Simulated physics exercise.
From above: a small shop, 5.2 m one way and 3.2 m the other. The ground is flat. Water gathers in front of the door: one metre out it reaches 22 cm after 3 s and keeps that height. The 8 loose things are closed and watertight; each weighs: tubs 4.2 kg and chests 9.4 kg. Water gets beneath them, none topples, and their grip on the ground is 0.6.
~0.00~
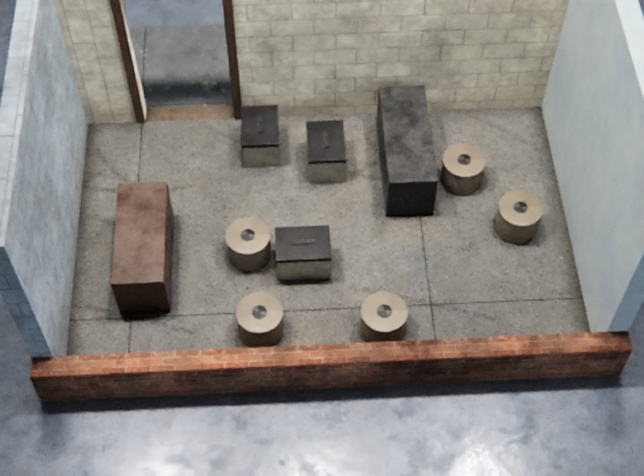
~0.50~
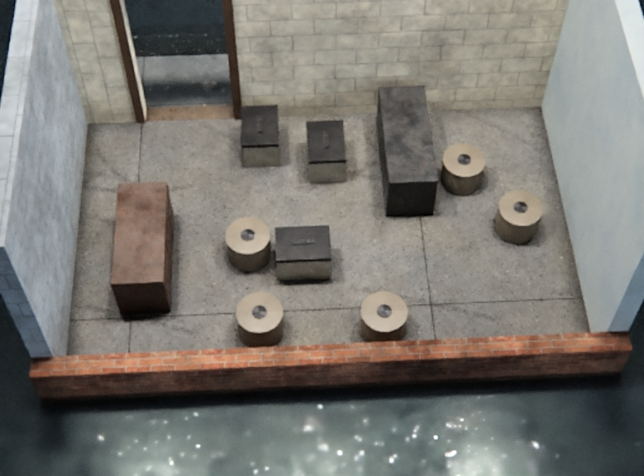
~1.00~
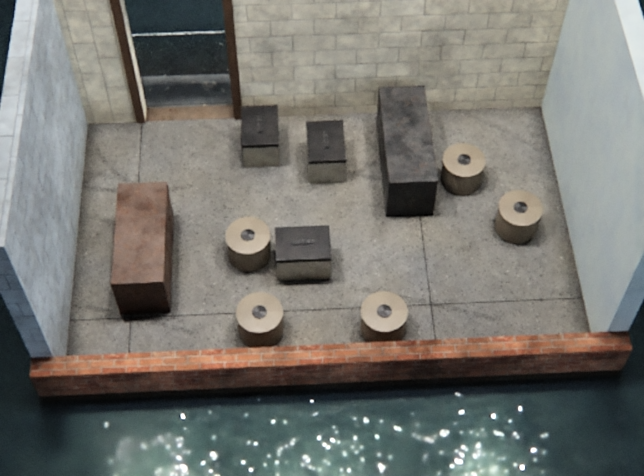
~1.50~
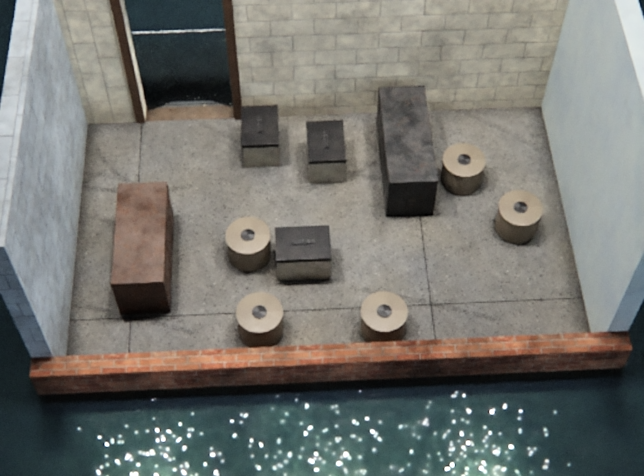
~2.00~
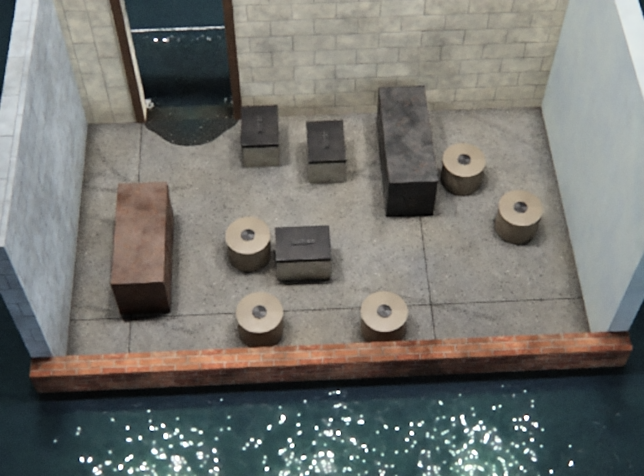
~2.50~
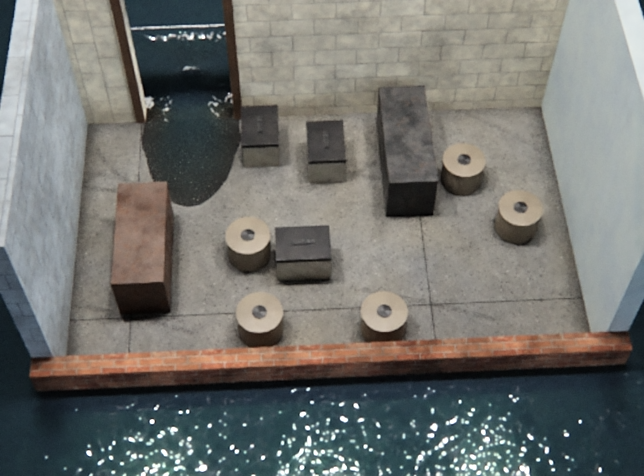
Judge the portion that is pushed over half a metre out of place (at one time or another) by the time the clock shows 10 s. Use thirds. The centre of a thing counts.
Share: Between one and two thirds.
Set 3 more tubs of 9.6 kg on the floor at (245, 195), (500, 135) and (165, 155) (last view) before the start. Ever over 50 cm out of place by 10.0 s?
In that order: Past it, short of it, more.
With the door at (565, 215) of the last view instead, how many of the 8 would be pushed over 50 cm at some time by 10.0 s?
In that case 6 of them.
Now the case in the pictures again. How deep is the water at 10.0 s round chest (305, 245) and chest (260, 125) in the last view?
Roughly 6 and 3 cm.
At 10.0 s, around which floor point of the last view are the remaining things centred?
Near (449, 180).
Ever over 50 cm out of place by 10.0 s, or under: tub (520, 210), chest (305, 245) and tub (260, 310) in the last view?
In that order: More, more, more.
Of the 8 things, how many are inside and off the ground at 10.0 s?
4 of them.
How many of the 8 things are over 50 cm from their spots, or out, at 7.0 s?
By then 4.
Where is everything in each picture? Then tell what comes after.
A tub at (248, 235) rests on the ground; a chest at (260, 125), on the bottom; water covers 0.0 m2; 0 of 8 have shifted, in the first frame.
A tub at (248, 235), on the bottom; a chest at (260, 125) rests on the ground; water covers 0.0 m2; 0 of 8 have shifted, in the second frame.
A tub at (248, 235) rests on the ground; a chest at (260, 125), on the bottom; water covers 0.0 m2; 0 of 8 have shifted, in the third frame.
A tub at (248, 235) rests on the ground; a chest at (260, 125), on the bottom; water covers 0.0 m2; 0 of 8 have shifted, in the fourth frame.
A tub at (248, 235) rests on the ground; a chest at (260, 125) rests on the ground; 0.2 m2 under water; 0 of 8 have shifted, in the fifth frame.
A tub at (248, 235), on the bottom; a chest at (260, 125), on the bottom; water covers 0.9 m2; 0 of 8 have shifted, in the sixth frame.
After 3.5 s 0 of 8 are over 50 cm from their spots; 0 afloat.
After 4.5 s 1 of 8 are over 50 cm from their spots; 1 afloat.
After 7.0 s 4 of 8 are over 50 cm from their spots; 3 afloat.
After 10.0 s 5 of 8 are over 50 cm from their spots, and 5 have been at some point; 4 afloat.
